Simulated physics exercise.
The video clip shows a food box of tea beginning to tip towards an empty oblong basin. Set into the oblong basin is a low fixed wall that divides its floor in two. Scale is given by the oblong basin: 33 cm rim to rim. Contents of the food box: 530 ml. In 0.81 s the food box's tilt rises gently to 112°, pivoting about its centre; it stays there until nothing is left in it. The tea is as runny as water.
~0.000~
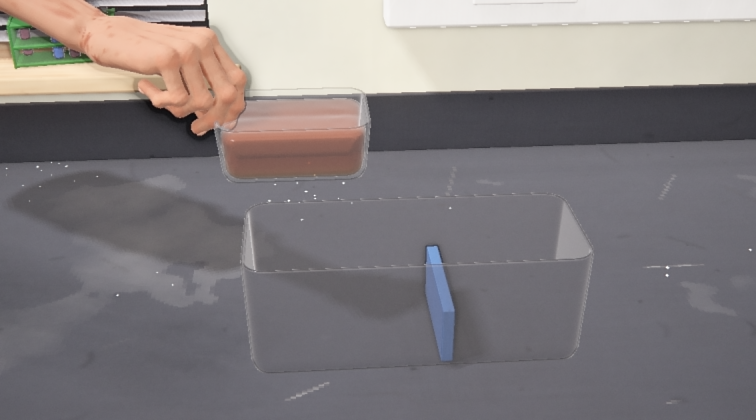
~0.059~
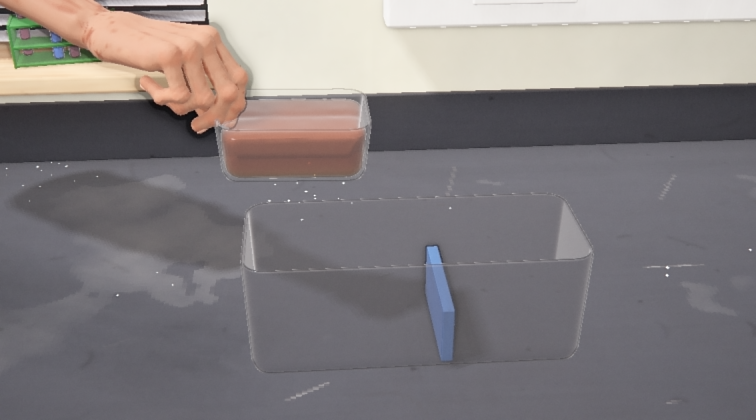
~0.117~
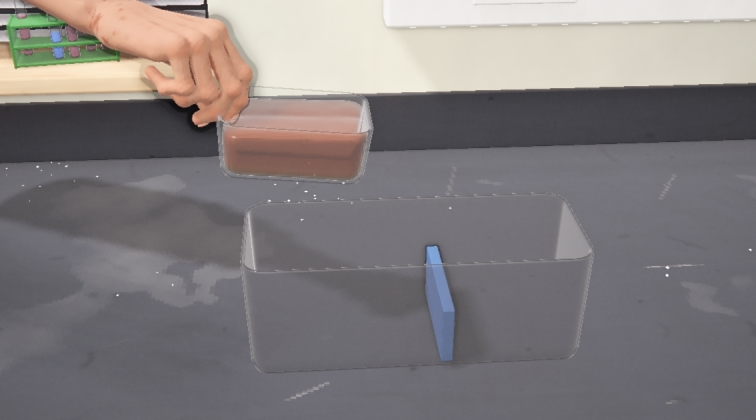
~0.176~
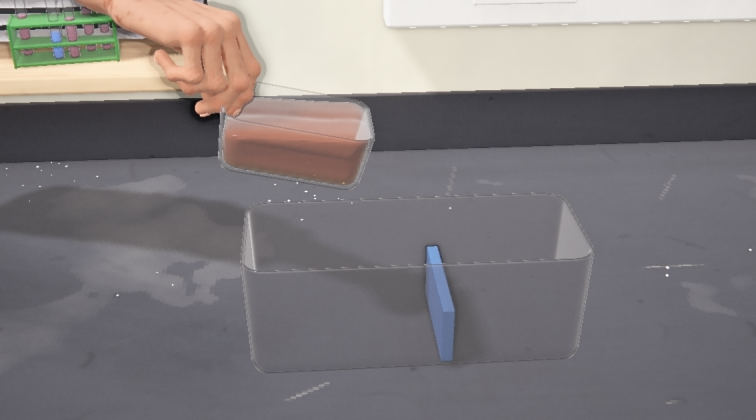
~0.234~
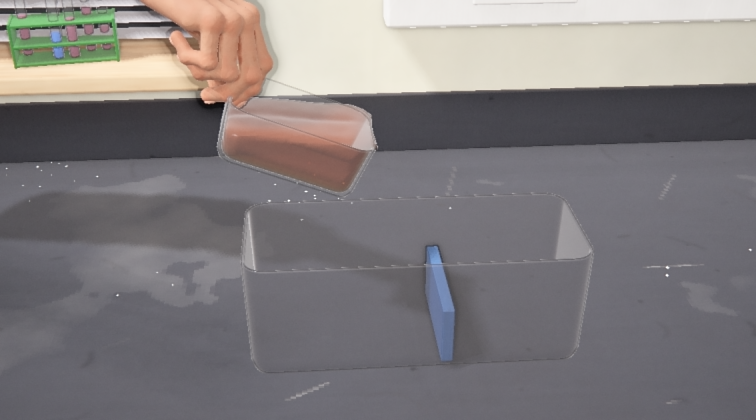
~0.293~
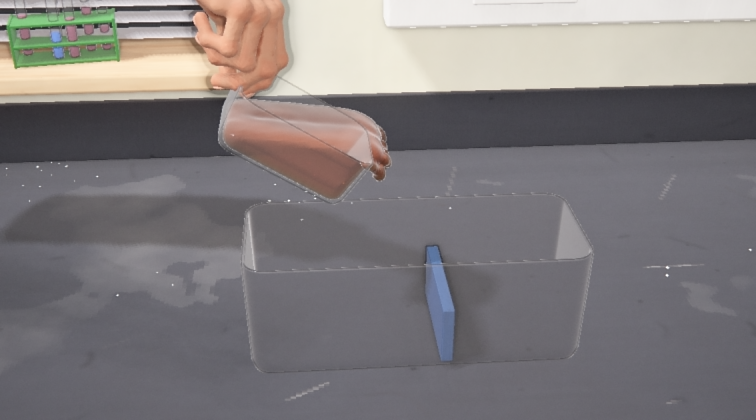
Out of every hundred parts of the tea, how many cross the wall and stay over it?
About 11 in every hundred.
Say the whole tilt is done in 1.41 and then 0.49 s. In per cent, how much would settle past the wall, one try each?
I'd say 25 percent on the first go, 5 percent on the next.
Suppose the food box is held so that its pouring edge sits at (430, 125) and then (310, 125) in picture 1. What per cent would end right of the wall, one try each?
Respectively about 80 and 0 percent.
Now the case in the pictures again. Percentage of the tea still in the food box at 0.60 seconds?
Roughly 7 %.
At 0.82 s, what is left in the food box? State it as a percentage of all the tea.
Close to 1 percent of the total.
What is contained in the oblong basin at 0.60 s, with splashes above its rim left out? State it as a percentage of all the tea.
Roughly 74 per cent.
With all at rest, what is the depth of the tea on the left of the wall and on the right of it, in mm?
Left part: About 18 mm; right part: About 4 mm.
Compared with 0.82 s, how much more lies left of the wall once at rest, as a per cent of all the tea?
Close to 5% of the whole.
Then, 0.60 s in, the tilt is 94° and 7 per cent is still to pour, 64 is left of the wall and 11 right of it.
Then, 0.82 s in, the tilt is 112° and 1 per cent is still to pour, 75 is left of the wall and 11 right of it.
Then, 1.06 s in, the tilt is 112° and 0 per cent is still to pour, 80 is left of the wall and 11 right of it.
Then, 1.31 s in, the tilt is 112° and 0 per cent is still to pour, 80 is left of the wall and 11 right of it.
Finally, 80 per cent lies left of the wall, 11 right of it and 9 outside.
